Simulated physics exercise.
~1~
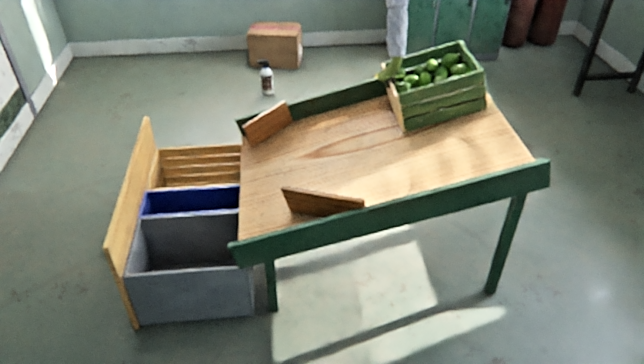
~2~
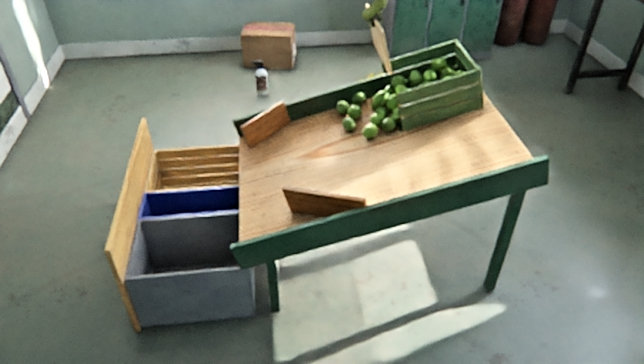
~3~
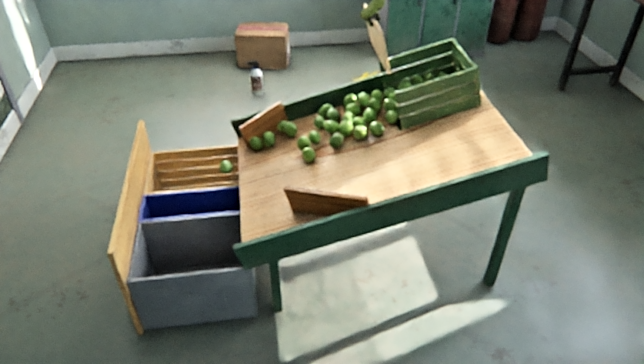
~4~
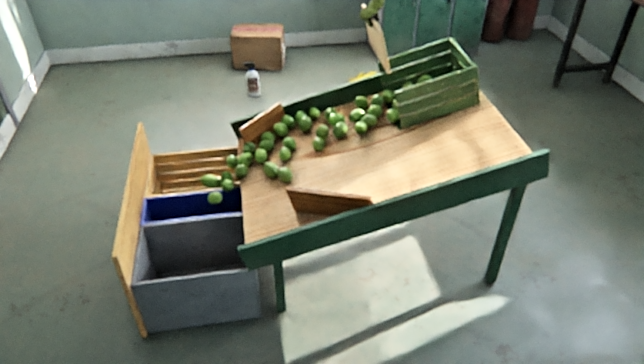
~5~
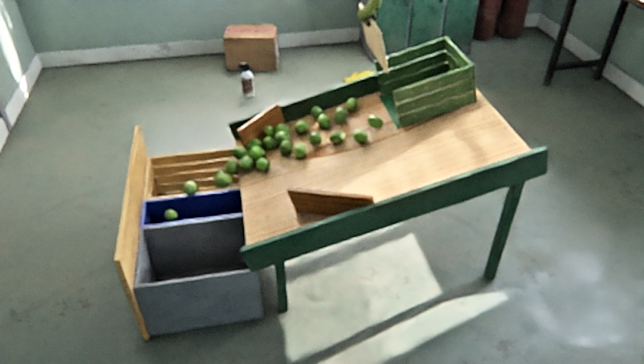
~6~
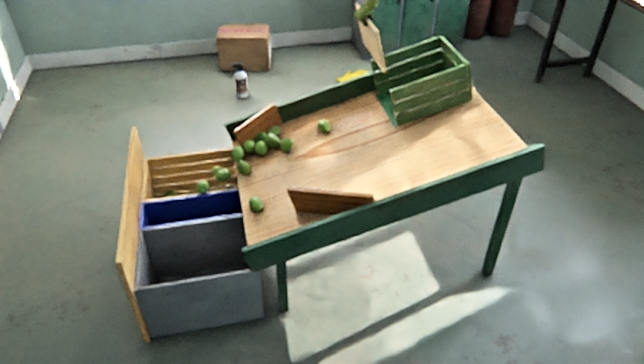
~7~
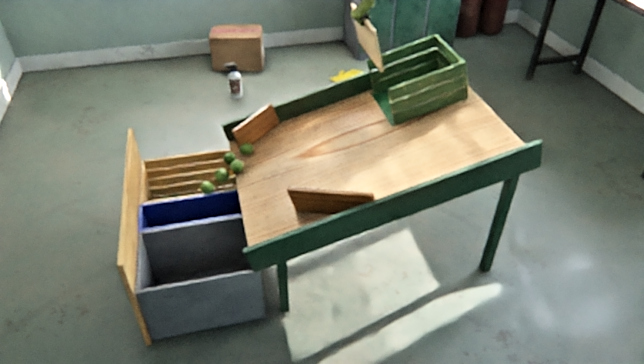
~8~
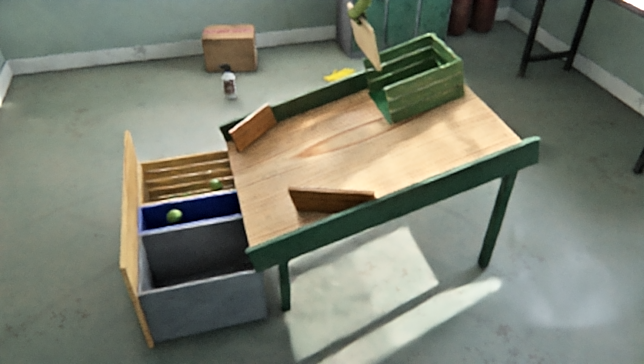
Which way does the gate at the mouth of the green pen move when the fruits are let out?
The gate moves up, away from the mouth of the pen.
